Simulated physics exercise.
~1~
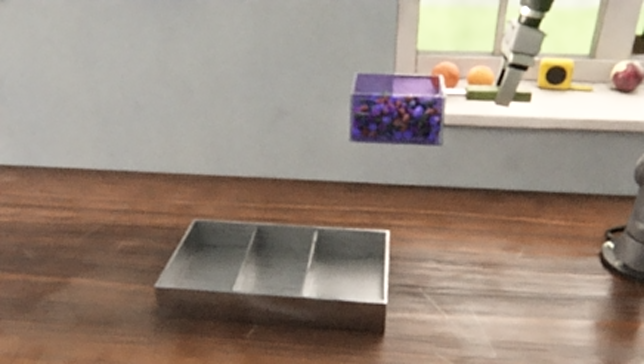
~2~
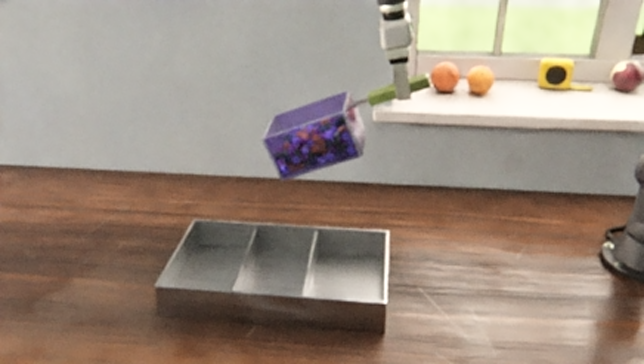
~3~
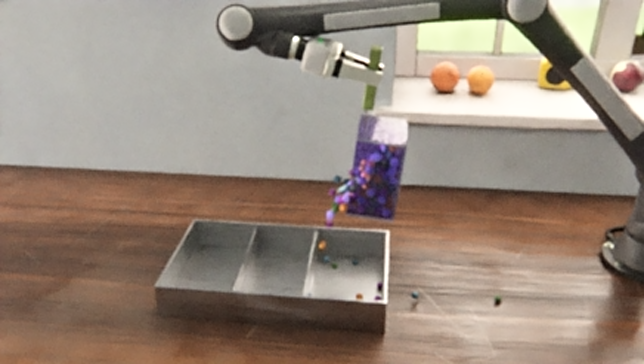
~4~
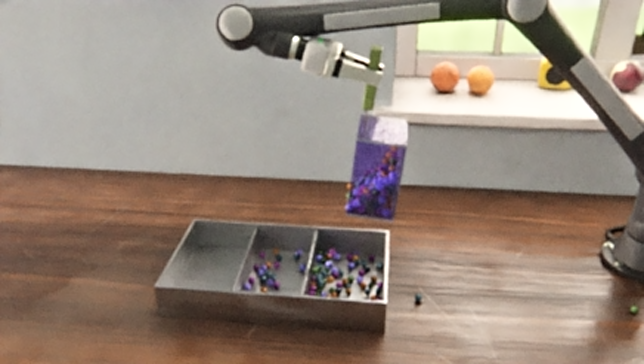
On a wooden table by a window, a robot arm carried a clear box of small colorful sweets to the left, tipped it steeply and poured some into a gray divided tray, filling parts of the right and middle sections while many stayed inside.
